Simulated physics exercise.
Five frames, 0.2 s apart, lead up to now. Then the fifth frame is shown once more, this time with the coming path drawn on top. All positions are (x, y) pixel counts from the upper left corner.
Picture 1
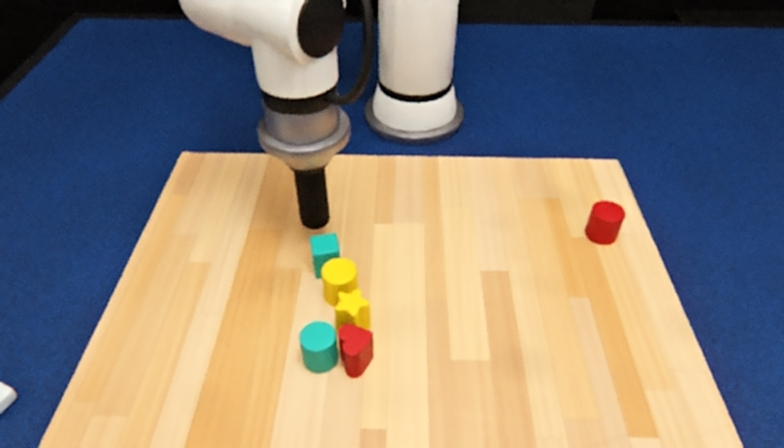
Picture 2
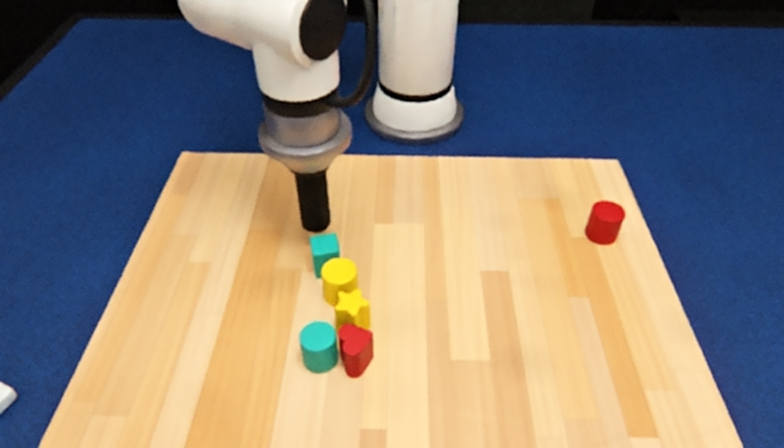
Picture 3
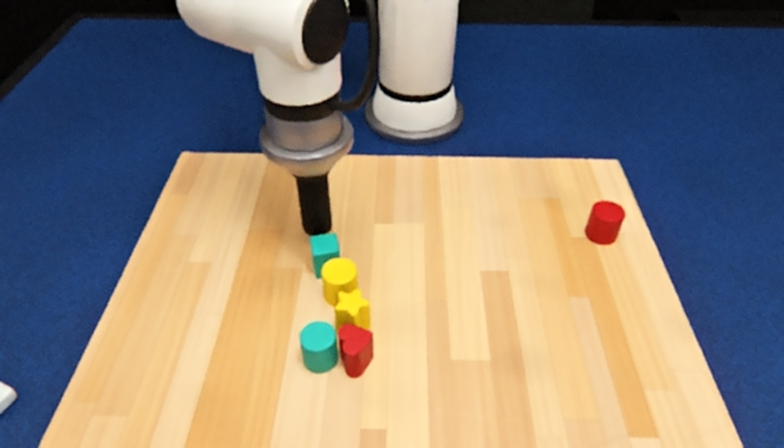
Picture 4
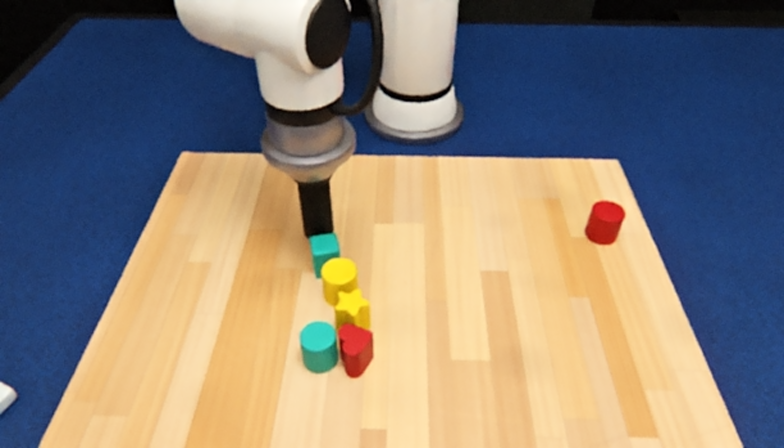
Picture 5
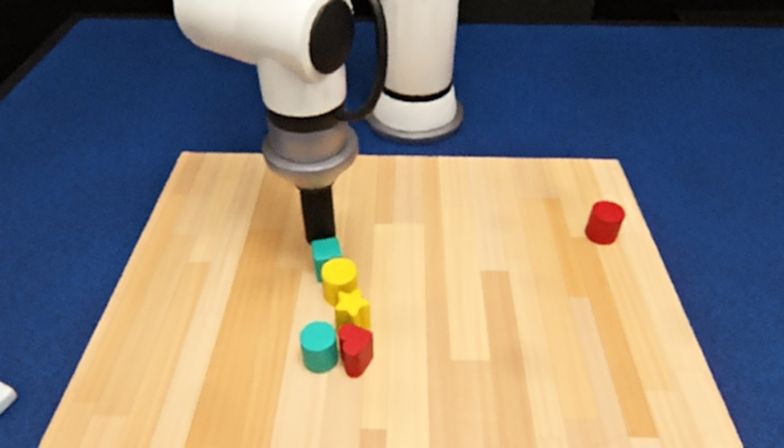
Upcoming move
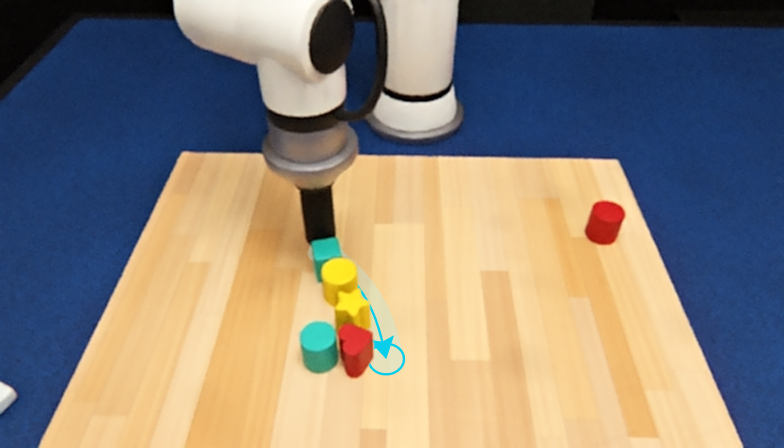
The robot arm's black tip crept toward the viewer on the wooden board and nudged the turquoise block very slightly, while the yellow and red pieces and the turquoise cylinder stayed still.
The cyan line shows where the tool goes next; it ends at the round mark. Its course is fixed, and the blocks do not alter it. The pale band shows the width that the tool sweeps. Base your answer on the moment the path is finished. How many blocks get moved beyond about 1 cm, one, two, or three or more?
Three or more shift.
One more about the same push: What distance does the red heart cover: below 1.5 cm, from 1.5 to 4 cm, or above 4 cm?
Shift: Over 4 cm.
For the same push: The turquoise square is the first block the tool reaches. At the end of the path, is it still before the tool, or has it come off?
At that point it is up front.
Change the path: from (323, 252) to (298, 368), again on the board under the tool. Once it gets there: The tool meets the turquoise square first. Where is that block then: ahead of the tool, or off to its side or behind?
Final position: To the side or behind.
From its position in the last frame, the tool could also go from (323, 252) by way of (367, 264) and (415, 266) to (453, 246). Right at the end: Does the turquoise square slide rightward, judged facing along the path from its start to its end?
Yes, I think so.
The line goes from (323, 252) through (352, 279) and (374, 315) to (386, 359).
What follows on the original path. One third of the way, tool at (351, 266); turquoise square at (357, 278); yellow disc at (360, 303); yellow star-shaped block at (359, 330), turned 15° clockwise; red heart at (353, 359).
Two thirds of the way, tool at (374, 302); turquoise square at (383, 316); yellow disc at (383, 347); yellow star-shaped block at (369, 375), turned 35° clockwise; red heart at (343, 395), turned 45° clockwise.
At the end, tool at (386, 346); turquoise square at (400, 363), turned 15° anticlockwise; yellow disc at (407, 398); yellow star-shaped block at (372, 411), turned 80° clockwise; red heart at (336, 409), turned 70° clockwise.
